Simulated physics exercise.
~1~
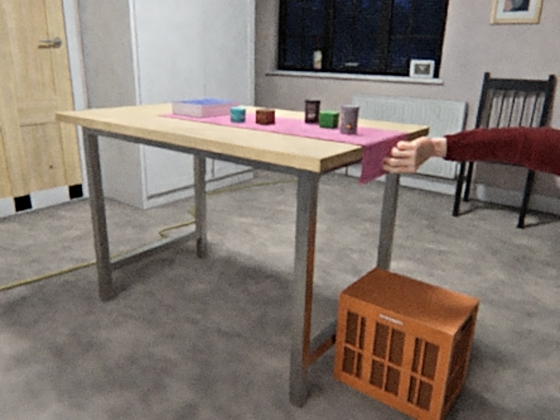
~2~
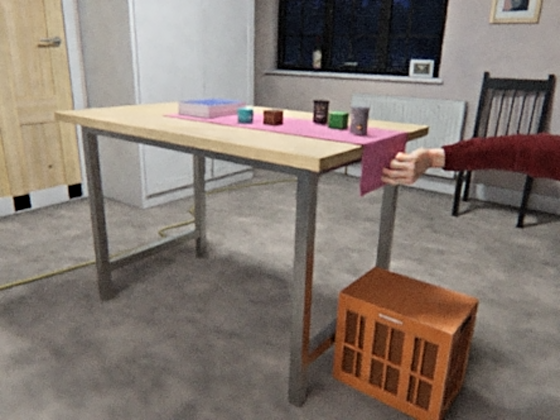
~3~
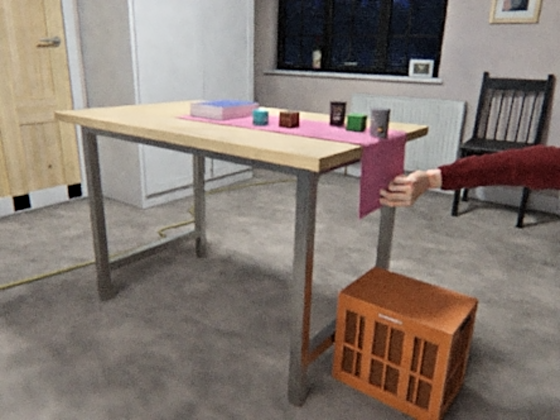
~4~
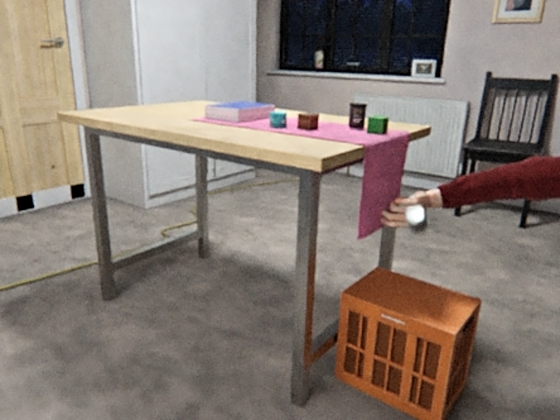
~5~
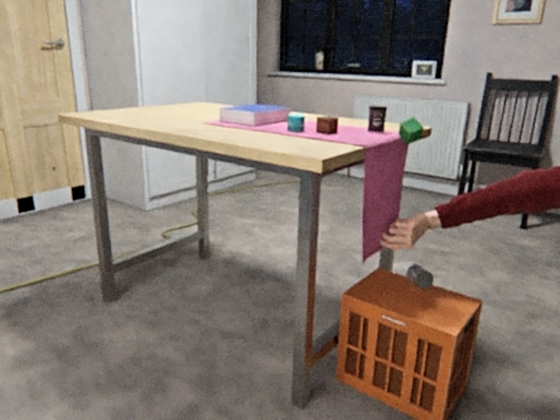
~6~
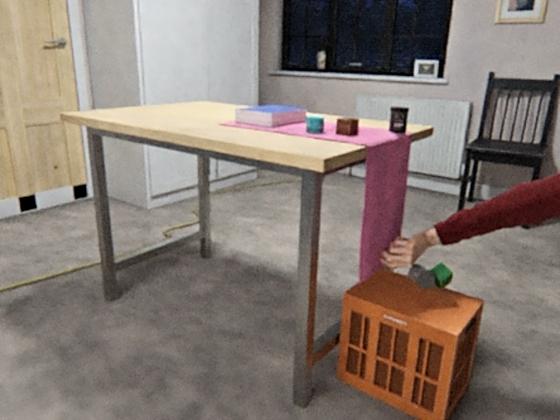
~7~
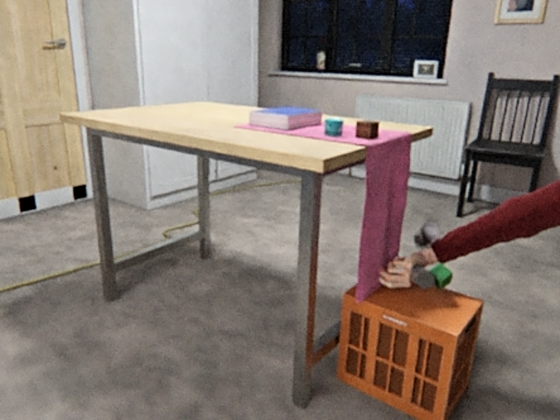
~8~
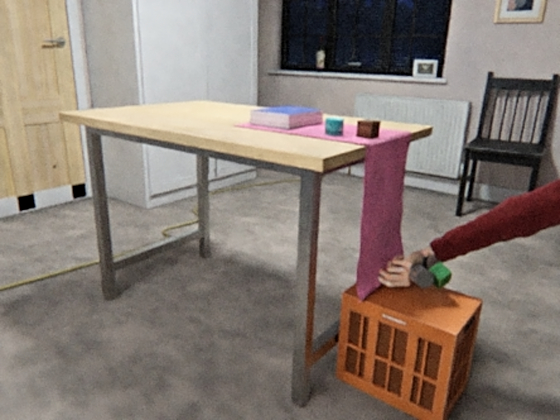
At a table, a hand pulls a pink cloth down, dropping three objects onto an orange crate.
